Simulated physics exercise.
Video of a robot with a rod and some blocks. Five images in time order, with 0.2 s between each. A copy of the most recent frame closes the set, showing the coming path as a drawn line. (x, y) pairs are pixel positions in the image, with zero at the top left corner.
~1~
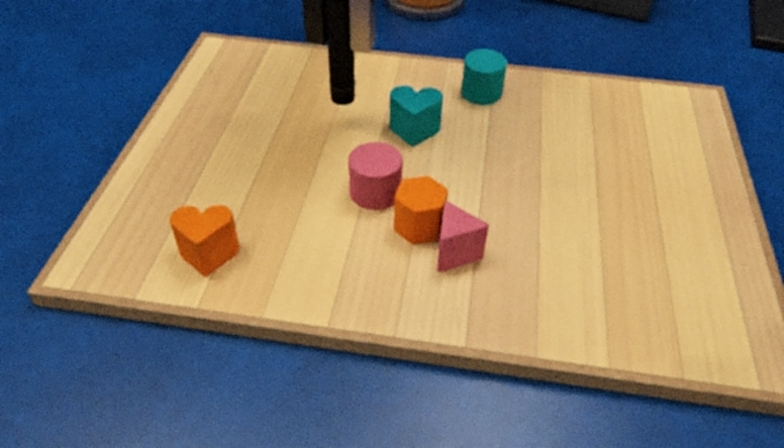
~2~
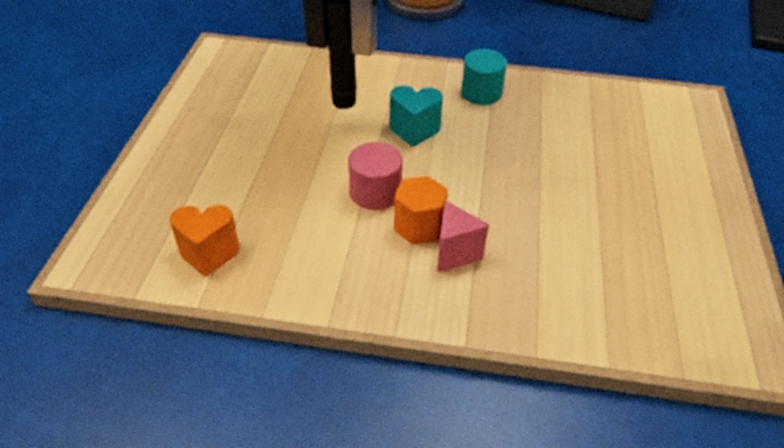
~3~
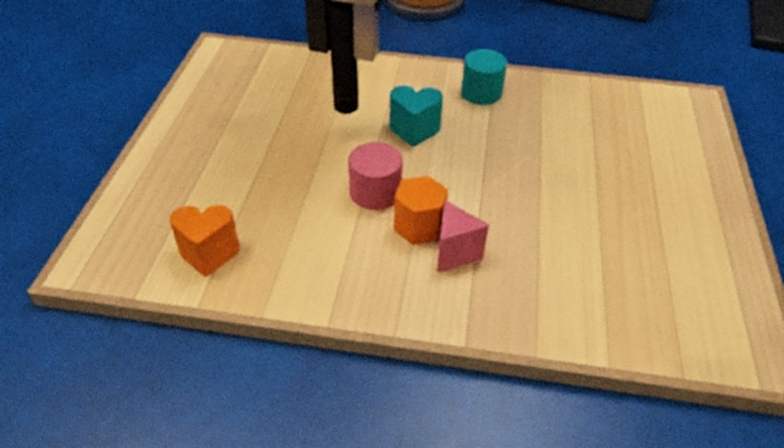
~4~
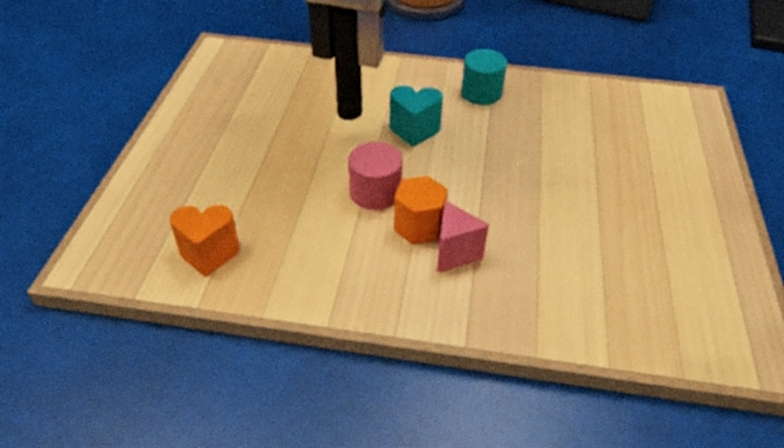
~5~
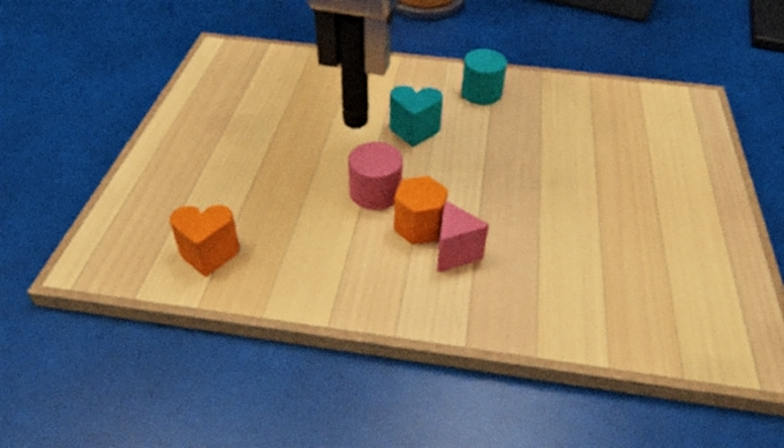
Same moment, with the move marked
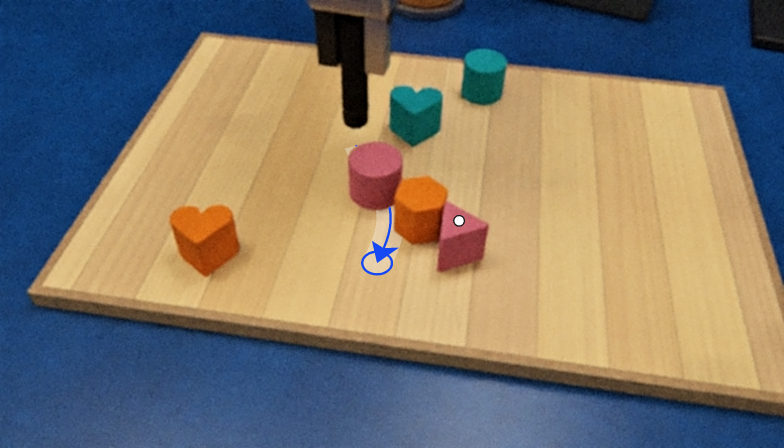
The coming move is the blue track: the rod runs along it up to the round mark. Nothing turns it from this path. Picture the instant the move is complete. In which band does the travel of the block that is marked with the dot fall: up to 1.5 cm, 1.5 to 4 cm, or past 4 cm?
Up to 1.5 cm.
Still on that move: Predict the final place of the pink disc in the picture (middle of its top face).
It comes to (346, 256).
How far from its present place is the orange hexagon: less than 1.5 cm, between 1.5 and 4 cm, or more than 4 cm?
The shift is from 1.5 to 4 cm.
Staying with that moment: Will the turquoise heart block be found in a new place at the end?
Short answer: No.
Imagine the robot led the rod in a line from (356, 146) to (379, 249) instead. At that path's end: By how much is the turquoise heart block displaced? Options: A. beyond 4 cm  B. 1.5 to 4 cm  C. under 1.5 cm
The answer is C.
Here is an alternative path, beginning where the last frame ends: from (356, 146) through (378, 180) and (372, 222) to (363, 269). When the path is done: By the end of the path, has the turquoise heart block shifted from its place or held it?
At the end of the path, the turquoise heart block remains in its old spot.
The line goes from (356, 146) over (377, 179) and (391, 219) to (377, 263); the dot is on the pink triangular piece.
The first path, step by step. One third of the way, rod (378, 157); pink disc (380, 174); orange hexagon (425, 198), turned 15° anticlockwise.
Two thirds of the way, rod (391, 196); pink disc (373, 214); orange hexagon (430, 216), turned 65° anticlockwise; pink triangular piece (471, 224).
At the end, rod (377, 239); pink disc (346, 256); turquoise heart block unmoved; orange hexagon (430, 216), turned 65° anticlockwise; pink triangular piece (471, 224).
